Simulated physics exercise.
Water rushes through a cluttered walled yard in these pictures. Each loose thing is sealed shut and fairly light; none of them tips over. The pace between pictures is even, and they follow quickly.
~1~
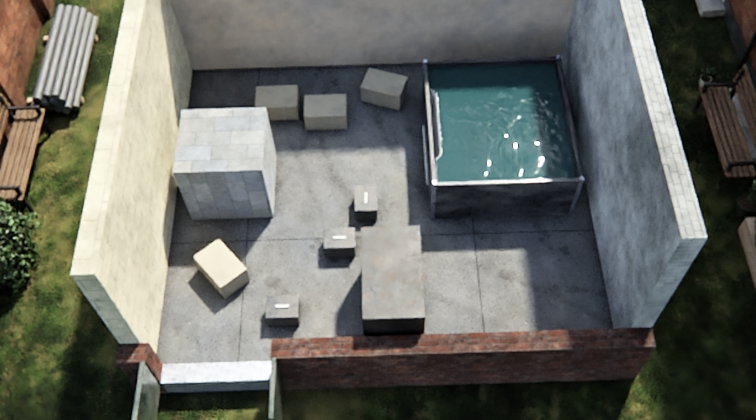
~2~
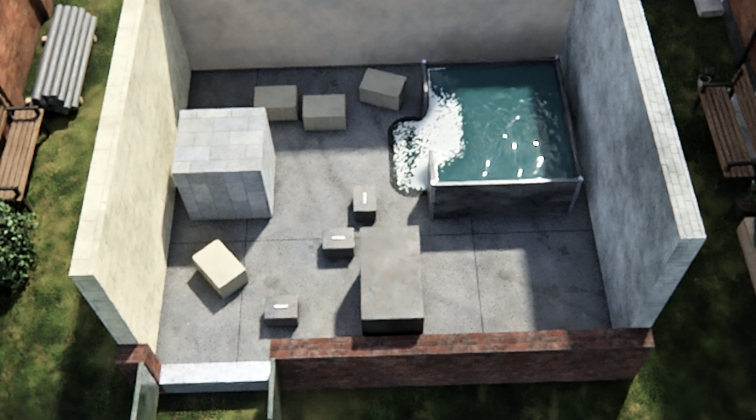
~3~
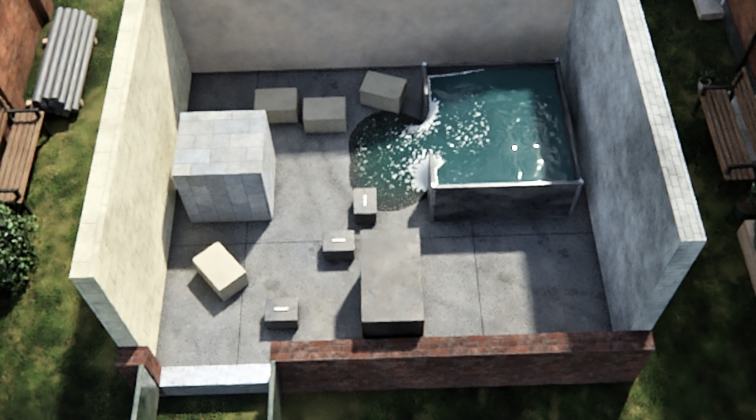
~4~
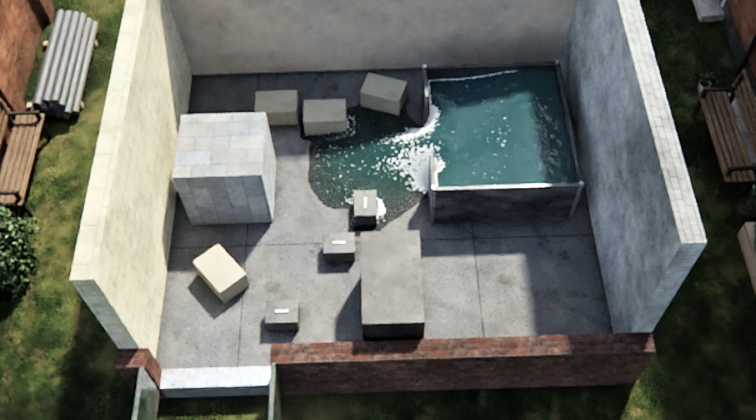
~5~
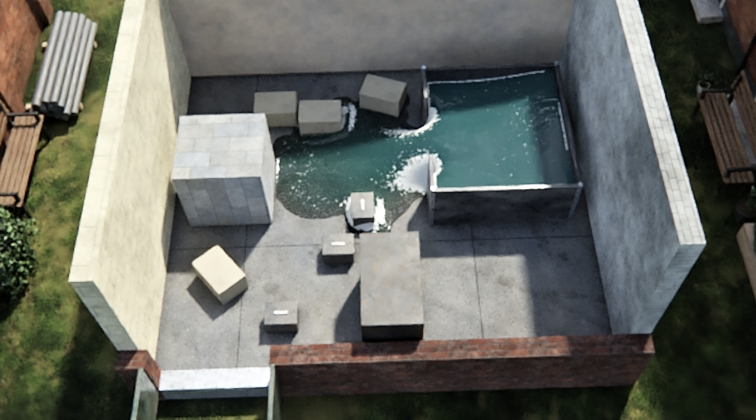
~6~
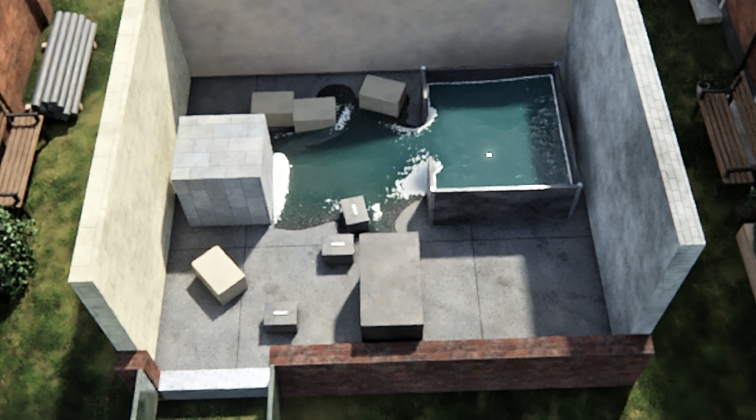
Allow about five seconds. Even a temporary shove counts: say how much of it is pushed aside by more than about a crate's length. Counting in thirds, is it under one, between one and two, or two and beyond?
The portion knocked well out of place is two thirds or greater.
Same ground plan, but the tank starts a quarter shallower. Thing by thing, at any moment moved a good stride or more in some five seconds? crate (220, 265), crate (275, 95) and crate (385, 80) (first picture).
Respectively, gets that far, gets that far, never gets that far.
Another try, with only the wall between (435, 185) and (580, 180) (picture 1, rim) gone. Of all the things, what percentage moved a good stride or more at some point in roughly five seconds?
Estimate: Some 50 per cent.
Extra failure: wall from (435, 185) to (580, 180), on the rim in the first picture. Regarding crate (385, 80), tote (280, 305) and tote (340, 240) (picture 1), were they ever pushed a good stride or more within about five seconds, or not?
Taking them in order, less than that, less than that, displaced that much.
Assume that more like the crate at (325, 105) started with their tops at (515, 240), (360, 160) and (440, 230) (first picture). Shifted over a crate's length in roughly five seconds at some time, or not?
Taking them one at a time: Falls short; goes the distance; falls short.
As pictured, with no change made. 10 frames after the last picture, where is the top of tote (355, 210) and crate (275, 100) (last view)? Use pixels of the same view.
The first should be near (232, 324), the second near (202, 57).
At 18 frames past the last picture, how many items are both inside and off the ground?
That would be 6.
A moment on, 1 of 8 are well off their spots; 1 afloat.
Next, 6 of 8 are well off their spots; 4 afloat.
Later, 6 of 8 are well off their spots; 6 afloat.
In the end, 7 of 8 are well off their spots, and 7 have been at some point; 4 afloat.
